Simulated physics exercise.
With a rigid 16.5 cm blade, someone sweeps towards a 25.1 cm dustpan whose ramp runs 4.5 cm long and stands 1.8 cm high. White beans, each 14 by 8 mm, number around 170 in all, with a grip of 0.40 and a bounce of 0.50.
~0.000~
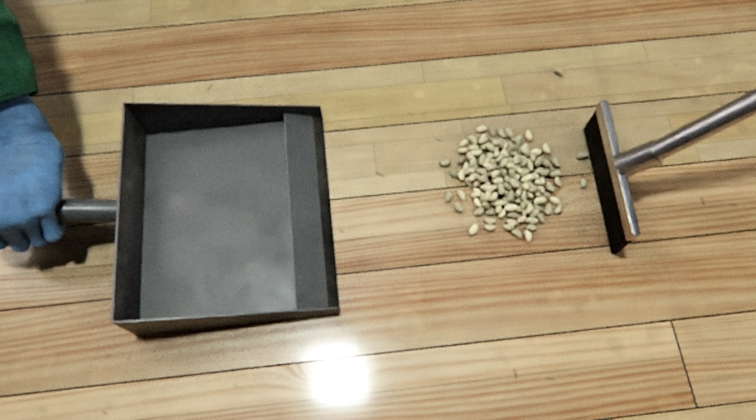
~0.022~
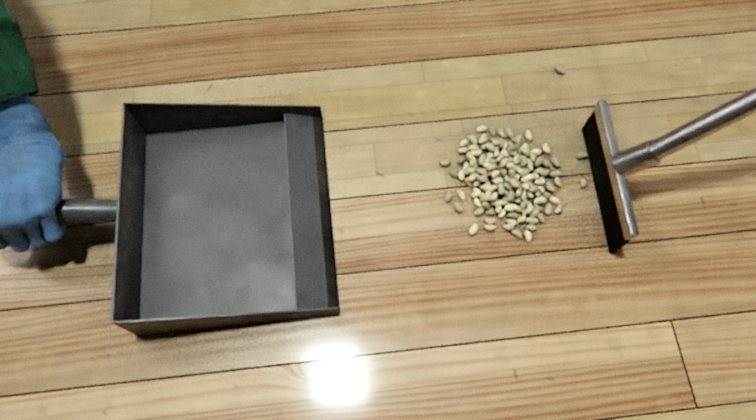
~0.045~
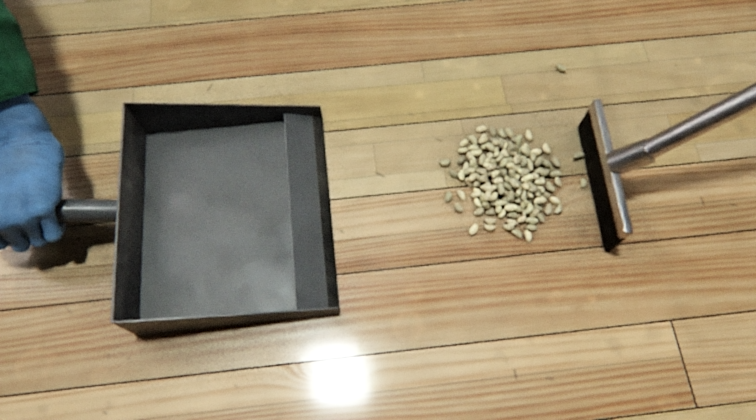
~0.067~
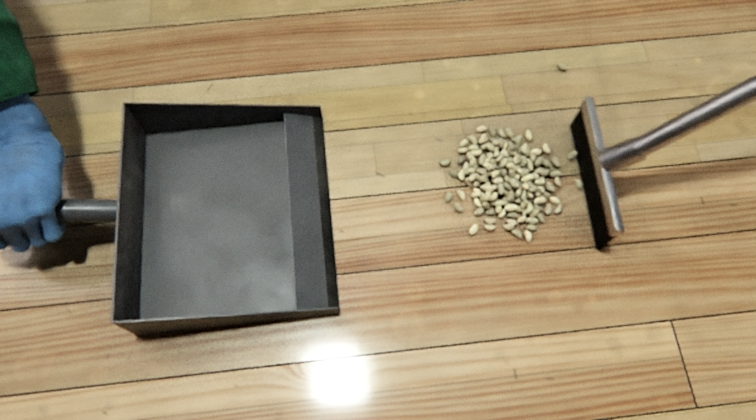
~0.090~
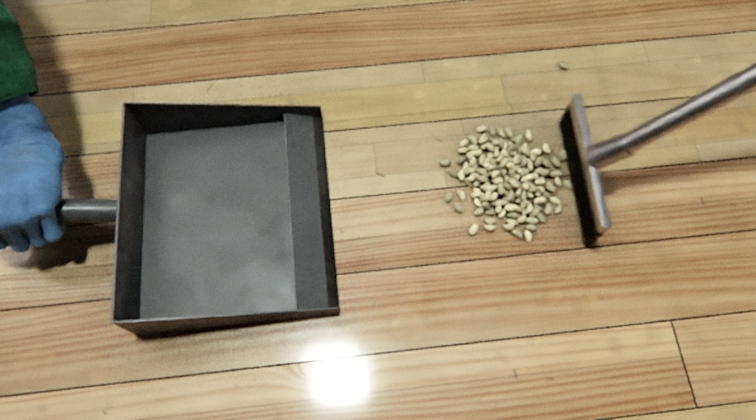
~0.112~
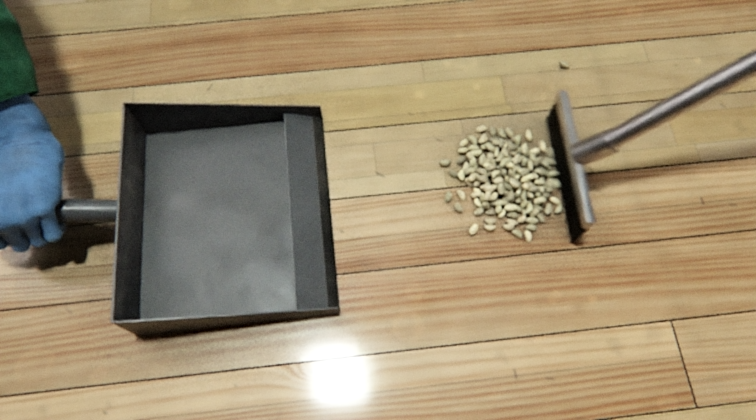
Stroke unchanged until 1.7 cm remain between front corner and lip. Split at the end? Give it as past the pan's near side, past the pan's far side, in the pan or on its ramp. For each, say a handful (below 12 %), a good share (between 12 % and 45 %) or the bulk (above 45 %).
Split: Near side a handful, far side a good share, pan a good share.
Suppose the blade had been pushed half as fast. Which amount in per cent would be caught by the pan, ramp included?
Share: Close to 25 %.
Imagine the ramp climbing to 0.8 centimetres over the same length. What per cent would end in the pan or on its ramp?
I'd put it near 35 per cent, ramp counted.
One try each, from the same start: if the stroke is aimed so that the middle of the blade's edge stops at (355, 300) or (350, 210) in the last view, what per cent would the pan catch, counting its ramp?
Some 25 per cent on the first try, 45 per cent on the second.
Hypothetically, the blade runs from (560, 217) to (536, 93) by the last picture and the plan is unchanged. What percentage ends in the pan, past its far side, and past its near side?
Per cent by place - pan 50, far side 20, near side 5.
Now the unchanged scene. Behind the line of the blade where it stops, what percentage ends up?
I'd put it near 20 in a hundred.
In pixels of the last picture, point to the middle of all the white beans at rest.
Roughly (321, 158).
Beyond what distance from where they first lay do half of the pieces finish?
The figure is about 24 cm.
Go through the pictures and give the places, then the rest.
The first frame shows blade from (632, 235) to (601, 109), moved 0.0 cm, 0 of the pieces shifted so far; middle of the pieces at (507, 180); pan at (220, 220).
The second frame shows blade from (630, 235) to (600, 108), moved 0.2 cm, 0 of the pieces shifted so far; middle of the pieces at (507, 180).
The third frame shows blade from (624, 233) to (594, 107), moved 0.8 cm, 2 of the pieces shifted so far; middle of the pieces at (507, 180).
The fourth frame shows blade from (616, 231) to (586, 105), moved 1.7 cm, 3 of the pieces shifted so far; middle of the pieces at (507, 180).
The fifth frame shows blade from (603, 228) to (575, 102), moved 3.1 cm, 3 of the pieces shifted so far; middle of the pieces at (507, 180).
The sixth frame shows blade from (587, 223) to (561, 99), moved 4.8 cm, 9 of the pieces shifted so far; middle of the pieces at (507, 180); pan at (220, 220). The blade's pace is about 0.77 m/s, heading 23 degrees away from the viewer's side.
After 0.30 s, middle of the blade 15 cm from the lip; 0 % over the lip, far side 5 %, near side 0 %.
After 0.42 s, middle of the blade 6 cm from the lip; 0 % over the lip, far side 15 %, near side 0 %.
Then, at 0.68 s, middle of the blade 2 cm from the lip; 35 % over the lip, far side 20 %, near side 0 %.
By 2.5 s all is still; near side 5 %, far side 20 %, pan 35 %, in front of the lip or behind the blade 40 %.
